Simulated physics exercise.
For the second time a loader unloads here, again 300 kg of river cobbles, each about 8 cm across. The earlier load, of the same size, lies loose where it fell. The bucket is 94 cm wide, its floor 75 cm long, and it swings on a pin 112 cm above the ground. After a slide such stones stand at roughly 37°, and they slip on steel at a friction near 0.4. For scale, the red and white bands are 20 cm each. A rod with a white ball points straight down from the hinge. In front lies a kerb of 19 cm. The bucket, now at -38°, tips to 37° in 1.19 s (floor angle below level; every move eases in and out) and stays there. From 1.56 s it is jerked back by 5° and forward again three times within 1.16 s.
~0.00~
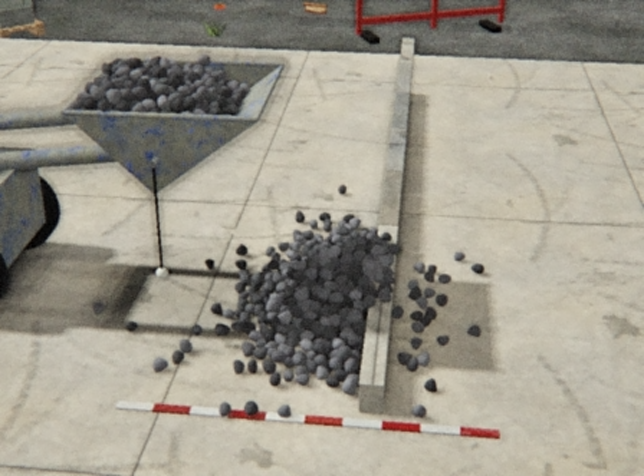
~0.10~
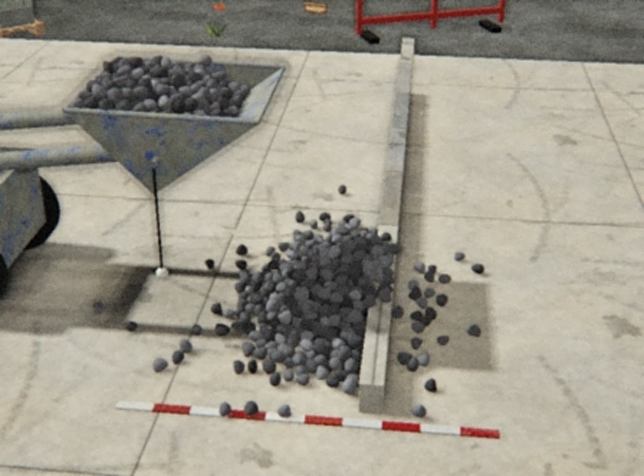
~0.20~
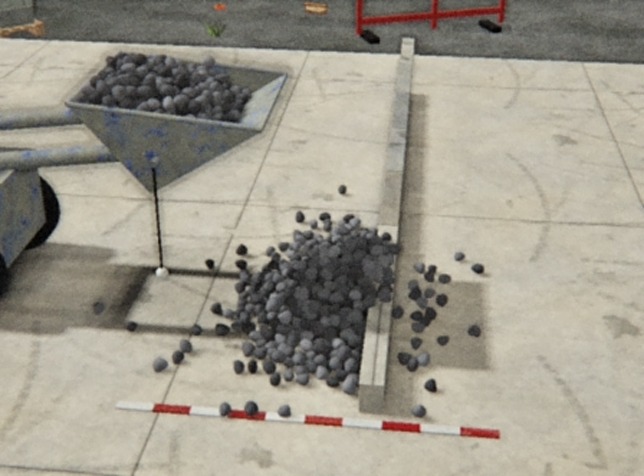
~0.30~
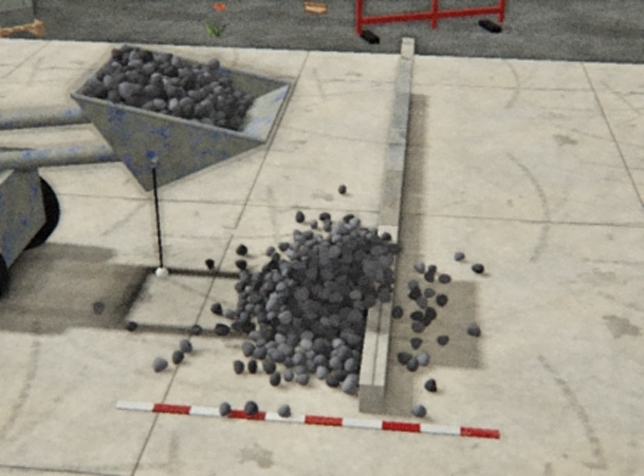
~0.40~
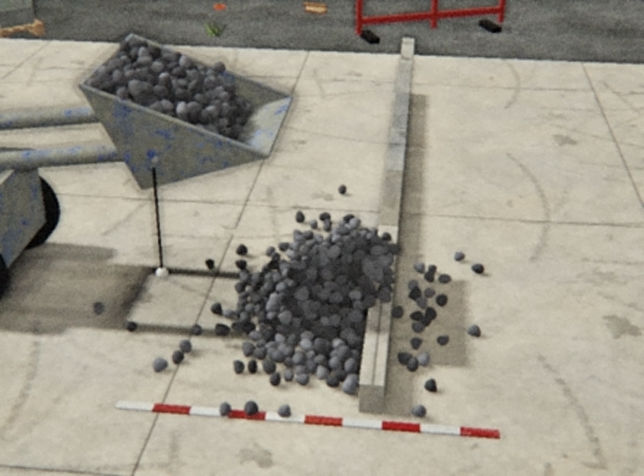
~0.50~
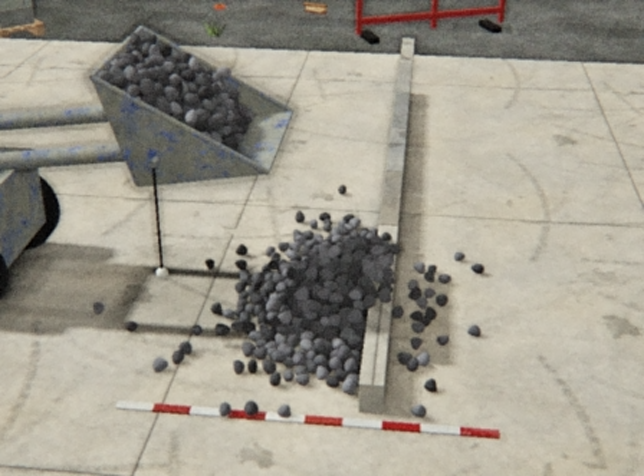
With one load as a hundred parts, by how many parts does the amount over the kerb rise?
Roughly 3 per cent of a load more.
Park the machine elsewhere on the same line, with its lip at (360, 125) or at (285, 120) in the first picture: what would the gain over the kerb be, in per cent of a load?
Near 80 per cent from the first place, 10 from the second.
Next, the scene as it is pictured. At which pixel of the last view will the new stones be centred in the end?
Near (301, 274).
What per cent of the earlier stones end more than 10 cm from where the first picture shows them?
About 5 per cent.
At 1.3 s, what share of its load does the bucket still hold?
Roughly 45 per cent is still inside.
After 0.9 s the floor is at 25°; in per cent of one load, 99 in the bucket, 98 on this side of the kerb, 5 over the kerb; the foremost stones are at (451, 301).
After 1.3 s the floor is at 37°; in per cent of one load, 43 in the bucket, 153 on this side of the kerb, 5 over the kerb; the foremost stones are at (451, 301).
After 3.2 s the floor is at 37°; in per cent of one load, 0 in the bucket, 193 on this side of the kerb, 8 over the kerb; the foremost stones are at (489, 281).
After 5.6 s the floor is at 37°; in per cent of one load, 0 in the bucket, 193 on this side of the kerb, 8 over the kerb; the foremost stones are at (489, 281). Net gain over the kerb, 3.
